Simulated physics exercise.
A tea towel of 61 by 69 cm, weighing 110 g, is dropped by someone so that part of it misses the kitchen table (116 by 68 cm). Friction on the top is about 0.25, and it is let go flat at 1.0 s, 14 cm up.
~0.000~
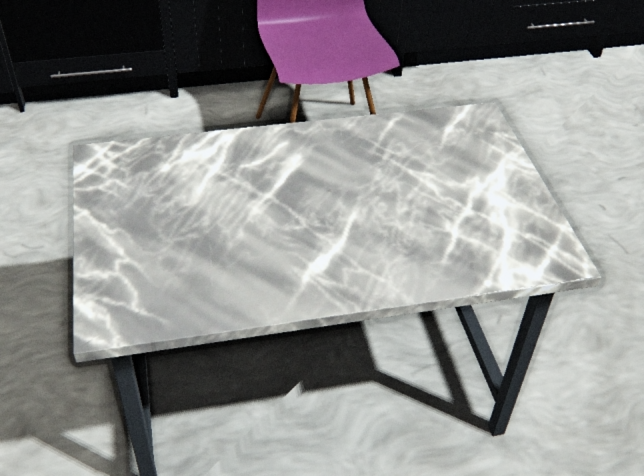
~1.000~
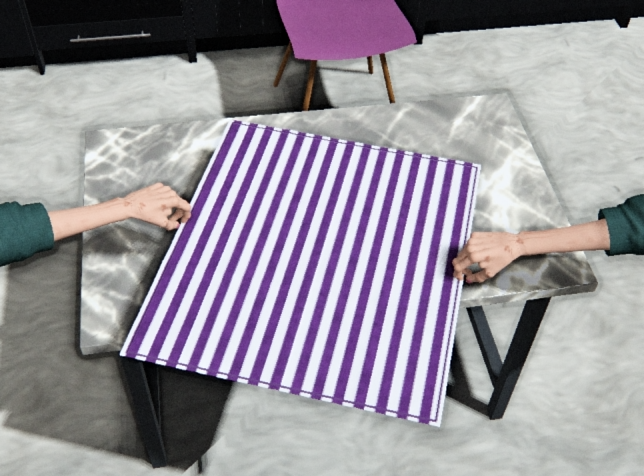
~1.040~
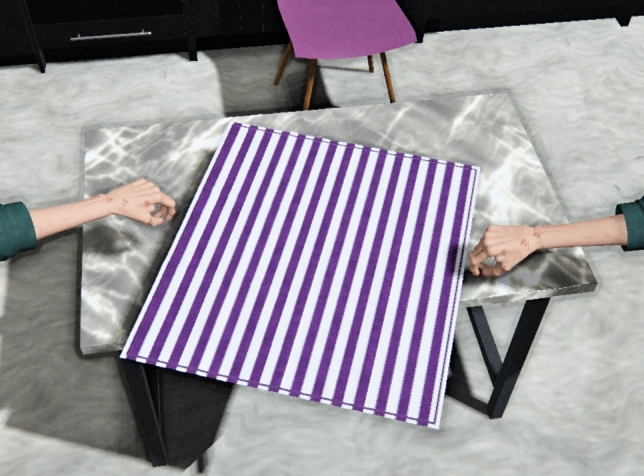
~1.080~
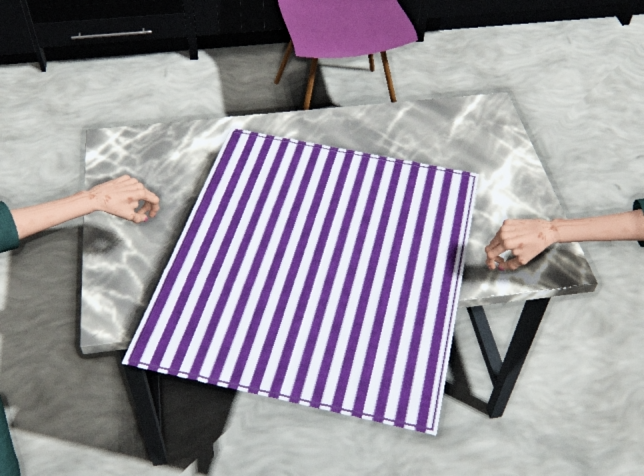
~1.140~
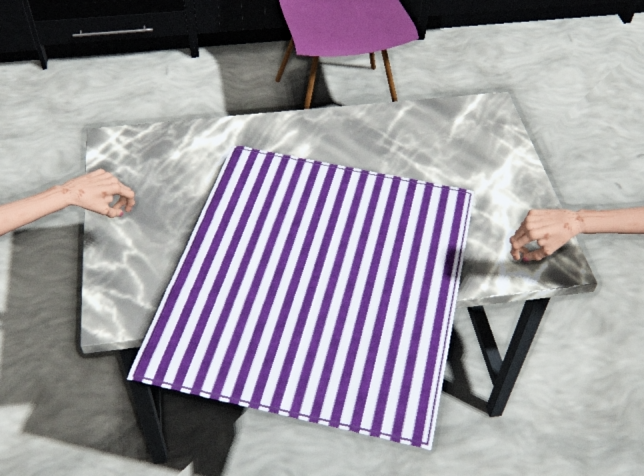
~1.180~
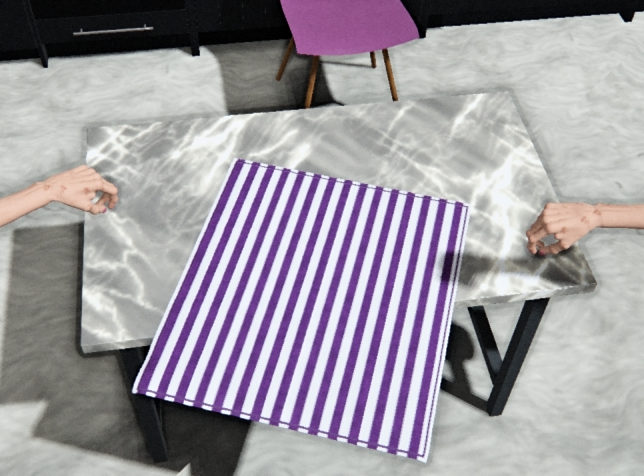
Two forearms in dark green sleeves reach in from left and right over a grey marbled kitchen table with black metal legs, seen from above, with a purple chair and dark cabinets behind. A purple-and-white striped tea towel lies flat, overhanging the table's front edge. The hands release it and draw apart, and the towel slides slowly toward the viewer, still nearly flat.
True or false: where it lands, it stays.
False.
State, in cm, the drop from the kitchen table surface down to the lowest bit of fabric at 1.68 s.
48 cm, approximately.
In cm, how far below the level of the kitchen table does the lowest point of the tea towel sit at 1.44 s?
About 42 cm.
By 1.4 s, 50 % of the tea towel is still over the top.
By 1.7 s, 30 % of the tea towel is still over the top.
By 1.9 s, 0 % of the tea towel is still over the top.
By 2.2 s, 0 % of the tea towel is still over the top.
By 4.4 s, 0 % of the tea towel is still over the top.
